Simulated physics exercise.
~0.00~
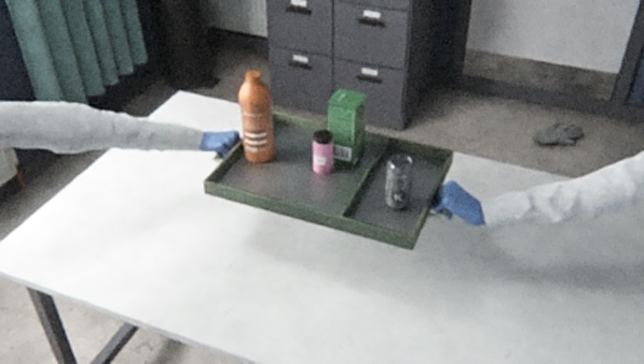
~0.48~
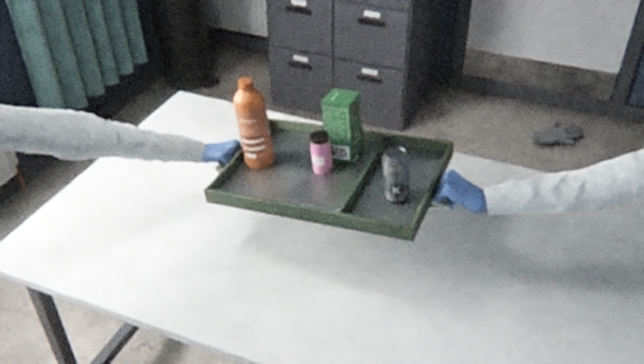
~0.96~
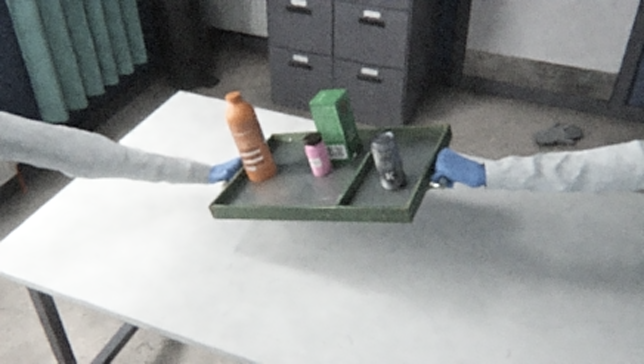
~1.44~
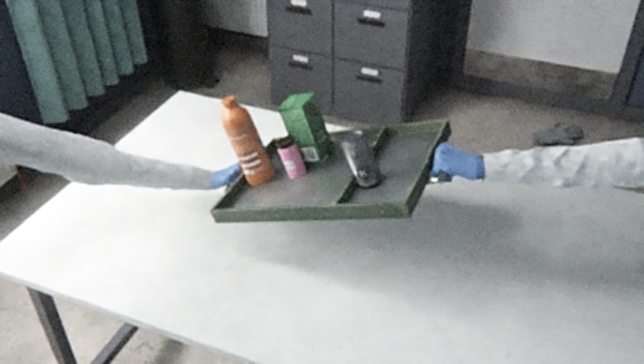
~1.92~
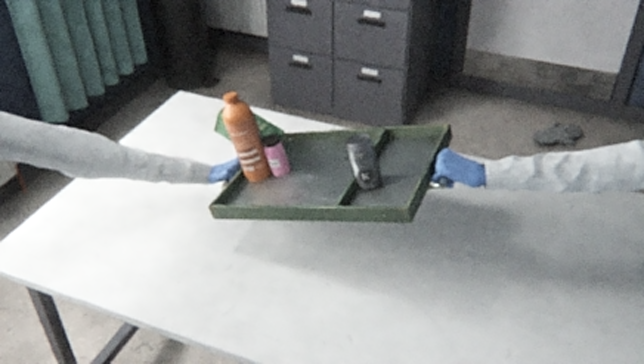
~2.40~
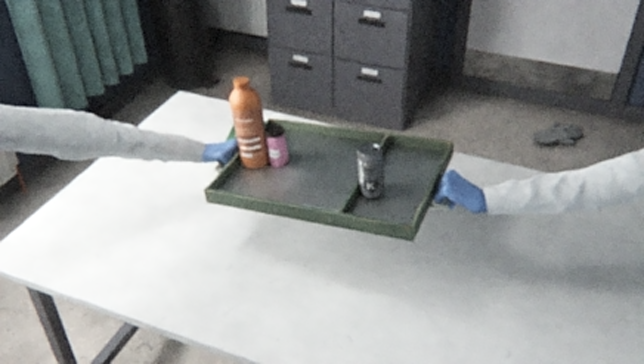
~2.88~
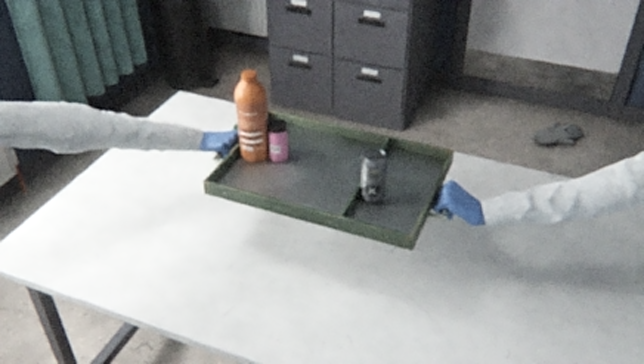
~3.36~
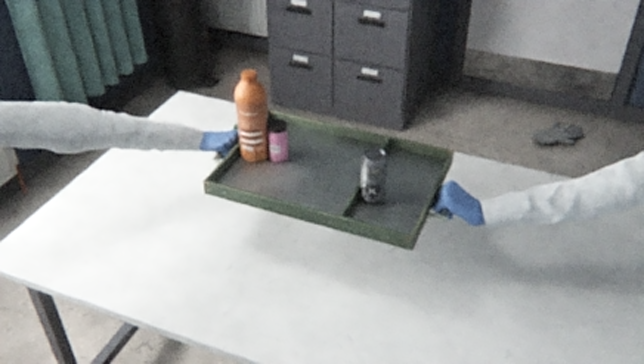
At first, two gloved hands hold a green tray level above a white table, carrying an orange bottle, a green carton, a pink shaker and a grey can. The hands tip the tray down towards the left, and everything on it leans. The carton, shaker and can then slide left, the can stopping against the cross bar. As the tray starts back towards level, the carton topples behind the bottle and goes off the left side. Finally the tray is level again, with the shaker standing beside the bottle, which has stayed put, and the can upright by the bar.
